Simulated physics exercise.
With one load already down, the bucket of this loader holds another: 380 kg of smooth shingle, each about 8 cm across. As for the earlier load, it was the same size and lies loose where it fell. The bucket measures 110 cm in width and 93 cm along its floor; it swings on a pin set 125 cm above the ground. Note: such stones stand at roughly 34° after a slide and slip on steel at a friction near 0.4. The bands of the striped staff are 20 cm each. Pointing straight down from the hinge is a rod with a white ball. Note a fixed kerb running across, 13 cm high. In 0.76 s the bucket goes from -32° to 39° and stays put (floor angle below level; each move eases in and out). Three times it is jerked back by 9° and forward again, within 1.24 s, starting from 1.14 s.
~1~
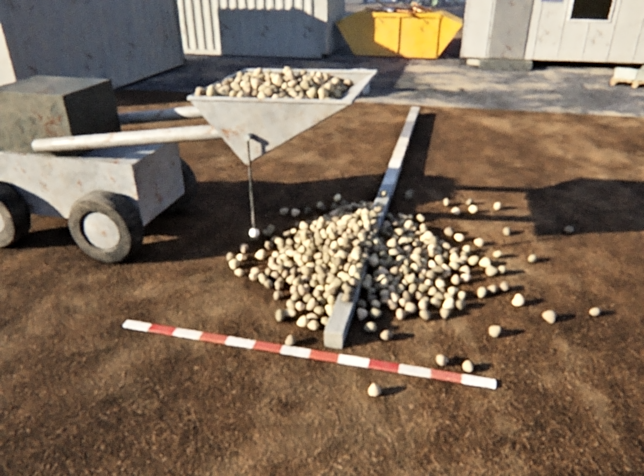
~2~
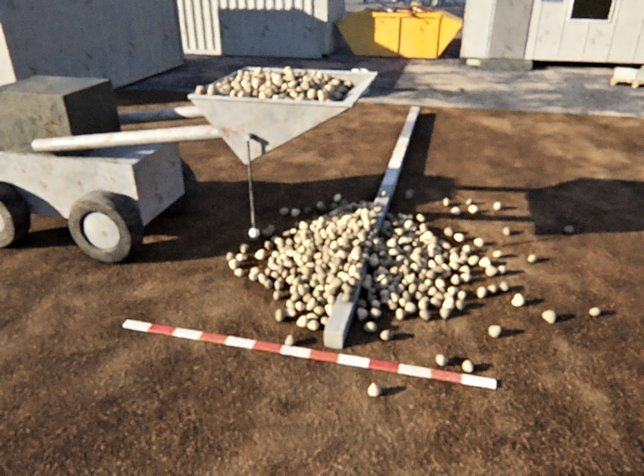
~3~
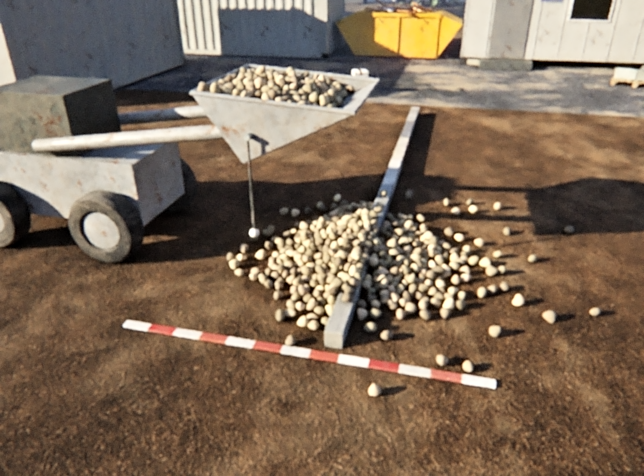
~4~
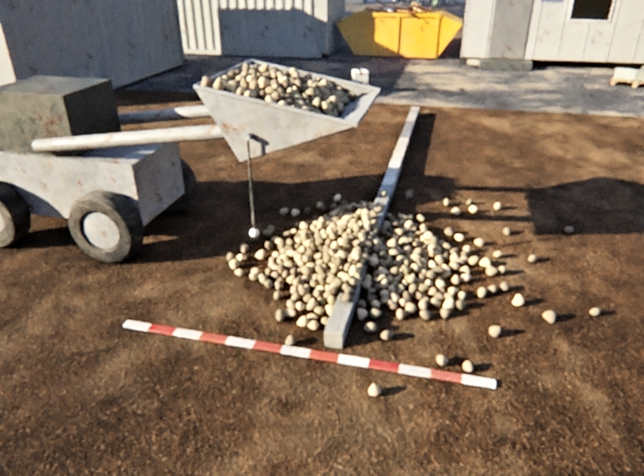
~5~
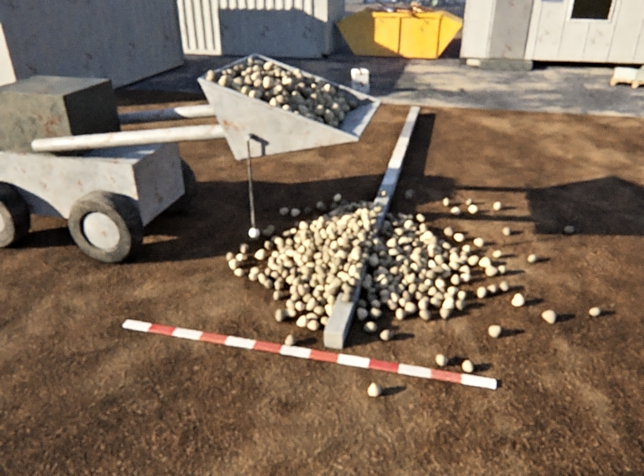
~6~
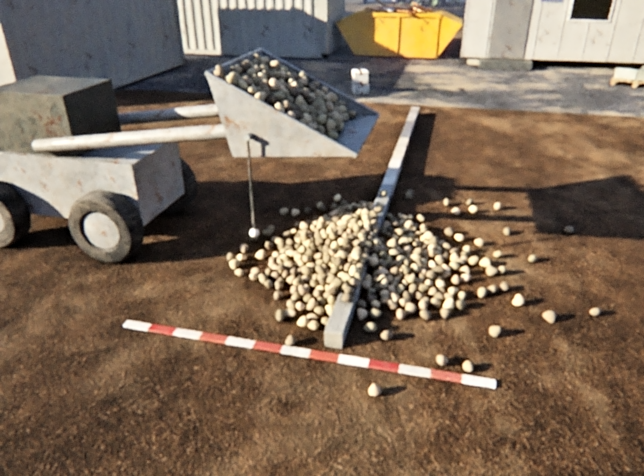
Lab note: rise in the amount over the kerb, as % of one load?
Approximately 90 %.
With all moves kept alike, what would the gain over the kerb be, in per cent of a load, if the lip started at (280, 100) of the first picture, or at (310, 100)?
Near 25 per cent from the first place, 50 from the second.
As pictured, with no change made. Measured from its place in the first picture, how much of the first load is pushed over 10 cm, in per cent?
About 25 %.
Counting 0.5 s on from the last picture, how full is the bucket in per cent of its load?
Some 75 percent, roughly.
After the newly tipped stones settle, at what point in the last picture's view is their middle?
Around (421, 258) in the last picture.
Then, 0.2 s after the last picture the floor is at 28°; in per cent of one load, 100 in the bucket, 64 on this side of the kerb, 36 over the kerb; the foremost stones are at (550, 264).
Then, 0.5 s after the last picture the floor is at 39°; in per cent of one load, 74 in the bucket, 91 on this side of the kerb, 36 over the kerb; the foremost stones are at (550, 264).
Then, 2.5 s after the last picture the floor is at 39°; in per cent of one load, 0 in the bucket, 74 on this side of the kerb, 126 over the kerb; the foremost stones are at (606, 295).
Then, 5.1 s after the last picture the floor is at 39°; in per cent of one load, 0 in the bucket, 74 on this side of the kerb, 126 over the kerb; the foremost stones are at (606, 295). Net gain over the kerb, 90.
